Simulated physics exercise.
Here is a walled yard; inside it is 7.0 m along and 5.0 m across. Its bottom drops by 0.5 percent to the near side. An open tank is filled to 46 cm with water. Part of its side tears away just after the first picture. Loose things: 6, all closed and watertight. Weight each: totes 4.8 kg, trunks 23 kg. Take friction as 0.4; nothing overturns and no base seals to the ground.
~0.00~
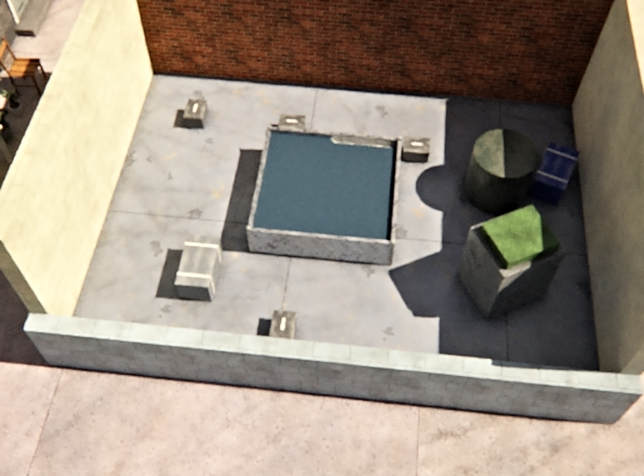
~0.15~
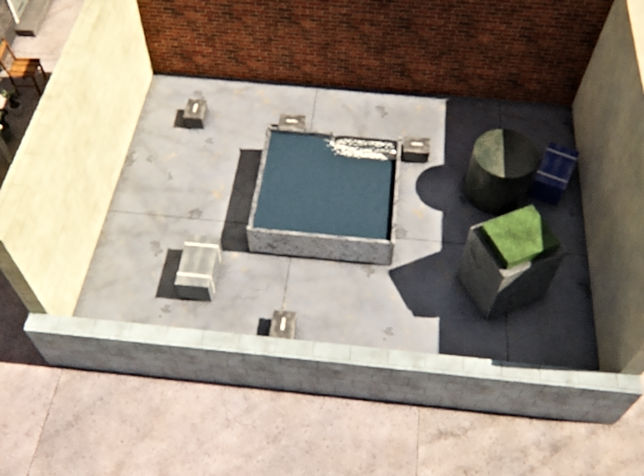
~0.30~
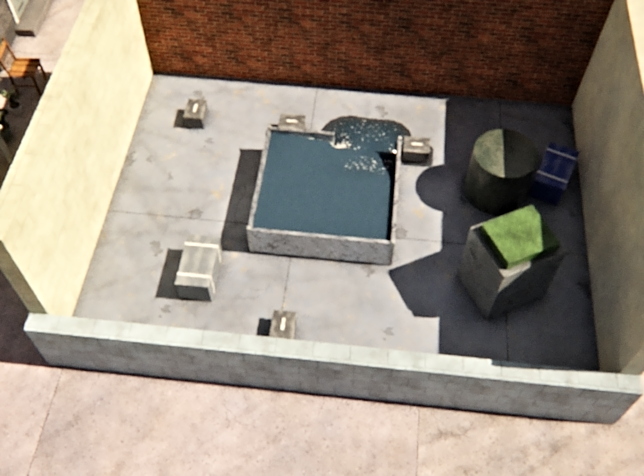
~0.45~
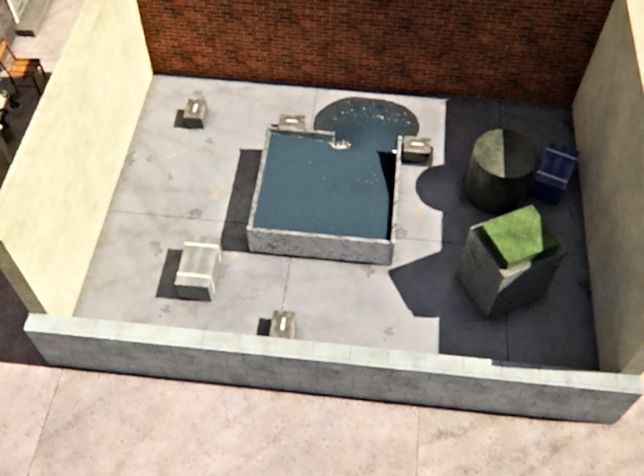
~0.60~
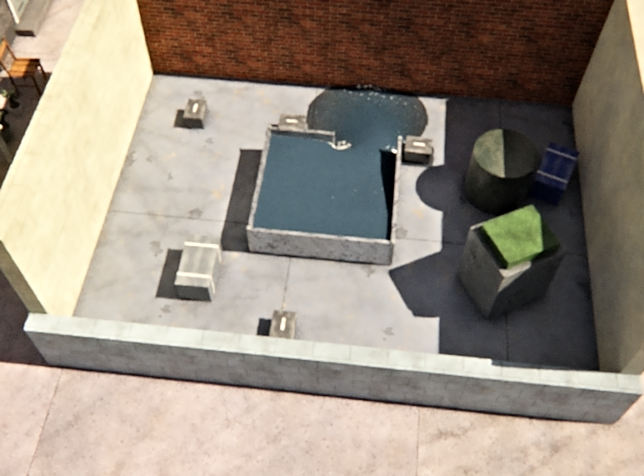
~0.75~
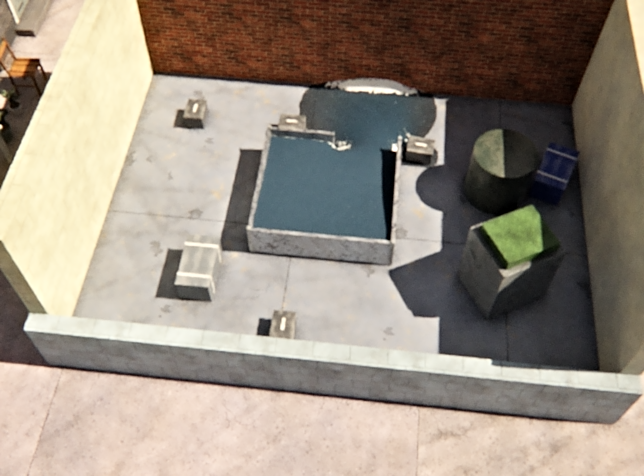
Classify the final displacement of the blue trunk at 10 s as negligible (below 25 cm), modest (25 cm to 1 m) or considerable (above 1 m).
Considerable.
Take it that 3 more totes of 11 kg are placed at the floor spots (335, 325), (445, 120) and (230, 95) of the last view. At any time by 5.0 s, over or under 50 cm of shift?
Result, in listed order: Not exceeded / exceeded / exceeded.
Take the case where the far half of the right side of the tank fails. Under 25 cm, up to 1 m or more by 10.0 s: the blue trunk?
I'd say the blue trunk gets swept off.
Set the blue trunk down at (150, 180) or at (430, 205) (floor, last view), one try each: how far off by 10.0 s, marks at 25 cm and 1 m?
Spot one - it creeps some distance; spot two - it barely budges.
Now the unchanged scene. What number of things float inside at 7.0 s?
Of them, 1.
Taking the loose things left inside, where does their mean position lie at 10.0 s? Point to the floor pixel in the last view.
Mean position approx. (336, 245).
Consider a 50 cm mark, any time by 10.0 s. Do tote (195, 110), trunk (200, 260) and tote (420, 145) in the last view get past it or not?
In sequence - crossed the line; stayed below the line; stayed below the line.
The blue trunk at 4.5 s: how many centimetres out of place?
Displacement by then near 140 cm.
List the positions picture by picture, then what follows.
In the first frame, the blue trunk at (557, 165), on the bottom; 3.5 m2 under water; 0 of 6 have shifted.
In the second frame, the blue trunk at (557, 165) rests on the ground; water covers 4.0 m2; 0 of 6 have shifted.
In the third frame, the blue trunk at (557, 165) rests on the ground; water covers 4.6 m2; 0 of 6 have shifted.
In the fourth frame, the blue trunk at (557, 165) rests on the ground; water covers 5.3 m2; 0 of 6 have shifted.
In the fifth frame, the blue trunk at (557, 165), on the bottom; 6.0 m2 under water; 0 of 6 have shifted.
In the sixth frame, the blue trunk at (557, 165) rests on the ground; 6.3 m2 under water; 1 of 6 have shifted.
After 2.0 s the blue trunk is near (557, 165), 0.0 m from its start, aground; 0 afloat.
After 4.5 s the blue trunk is near (557, 240), 1.3 m from its start, aground; 1 afloat.
After 7.0 s the blue trunk is near (569, 254), 1.6 m from its start, aground; 1 afloat.
After 10.0 s the blue trunk is near (568, 255), 1.6 m from its start, aground; 2 afloat.
